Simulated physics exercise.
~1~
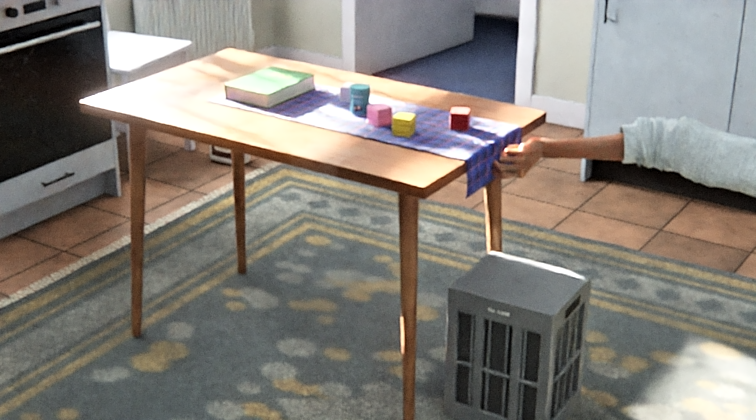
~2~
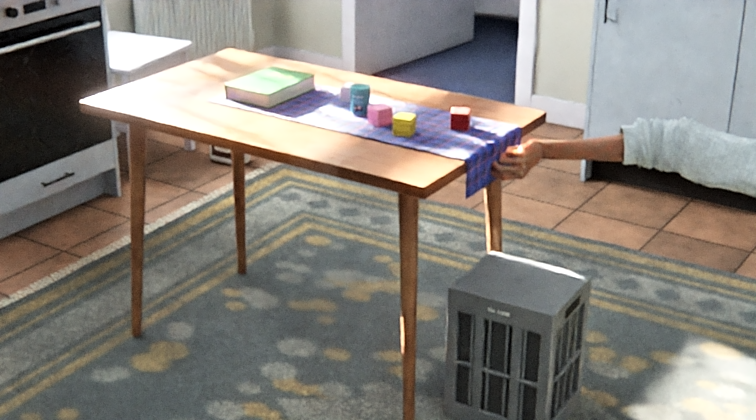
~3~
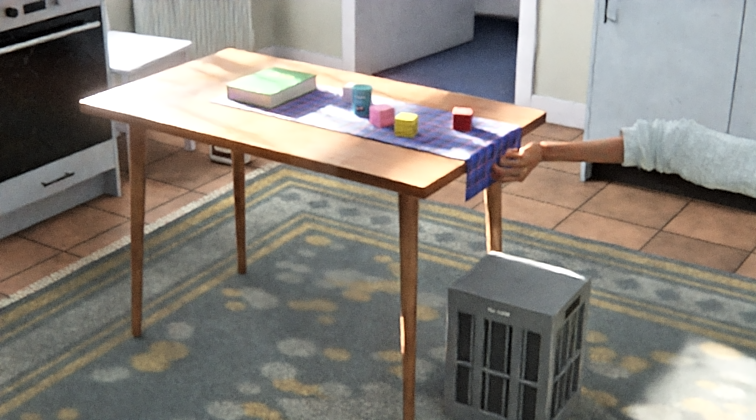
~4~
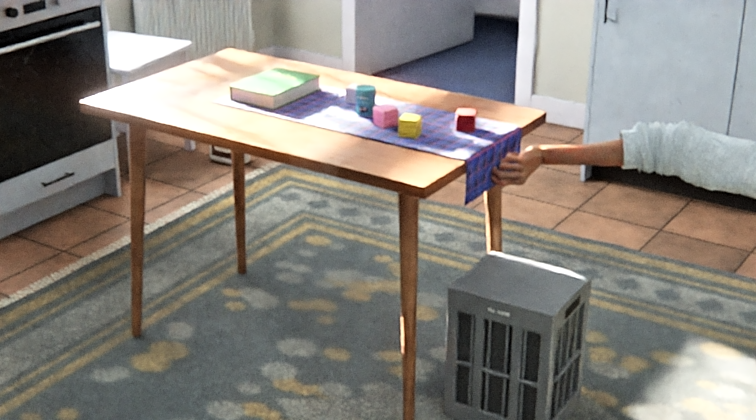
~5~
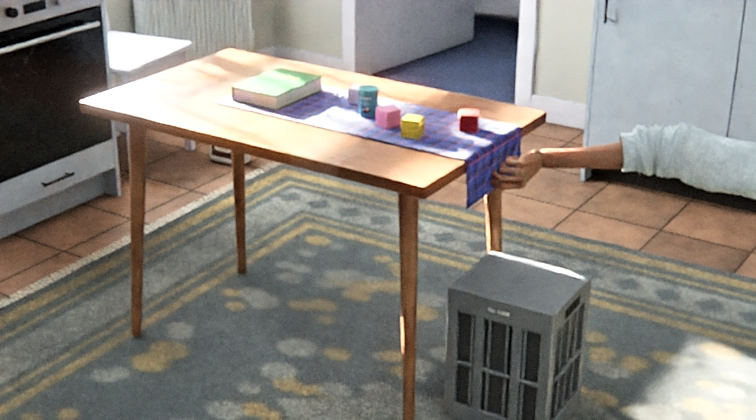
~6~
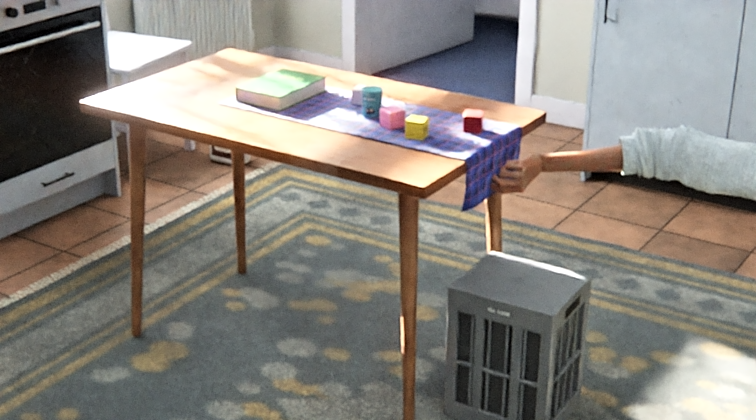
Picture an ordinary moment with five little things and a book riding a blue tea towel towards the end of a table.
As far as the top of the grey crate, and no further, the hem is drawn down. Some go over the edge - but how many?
Watching it, the fallen ones add up to two, no more.
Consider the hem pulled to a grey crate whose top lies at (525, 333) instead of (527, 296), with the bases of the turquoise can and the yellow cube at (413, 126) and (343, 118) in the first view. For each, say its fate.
The turquoise can is lost; the yellow cube stays put.
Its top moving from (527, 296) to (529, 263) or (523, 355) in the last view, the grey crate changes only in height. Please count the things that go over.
Over the edge go 1 and 4.
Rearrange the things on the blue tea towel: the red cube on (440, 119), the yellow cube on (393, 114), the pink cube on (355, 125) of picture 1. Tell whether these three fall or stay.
The red cube is off the top, the yellow cube is still on top, the pink cube is still on top.
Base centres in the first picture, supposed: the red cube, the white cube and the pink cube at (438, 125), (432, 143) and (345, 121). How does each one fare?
So, the red cube ends up down, the white cube ends up down, the pink cube makes it through.
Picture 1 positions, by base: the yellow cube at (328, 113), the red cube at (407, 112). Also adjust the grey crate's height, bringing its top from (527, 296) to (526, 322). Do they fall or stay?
As for the yellow cube, it holds its spot; as for the red cube, it leaves the top.
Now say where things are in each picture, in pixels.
In the first frame, hem (465, 199); red cube (460, 111); yellow cube (404, 116); pink cube (380, 106); turquoise can (360, 86); white cube (351, 85); top of the crate (527, 296).
In the second frame, hem (466, 199); red cube (461, 111).
In the third frame, hem (465, 201); yellow cube (407, 116).
In the fourth frame, hem (465, 206); pink cube (386, 107); top of the crate (527, 296).
In the fifth frame, hem (466, 209); turquoise can (368, 88).
In the sixth frame, hem (462, 212); red cube (474, 113); yellow cube (417, 119); pink cube (393, 109); turquoise can (373, 89); white cube (363, 88).
Soon after, hem near (493, 220); all still up.
After that, hem near (492, 249); red cube gone.
In the end, hem on the crate; red cube and yellow cube gone. It carries off two.
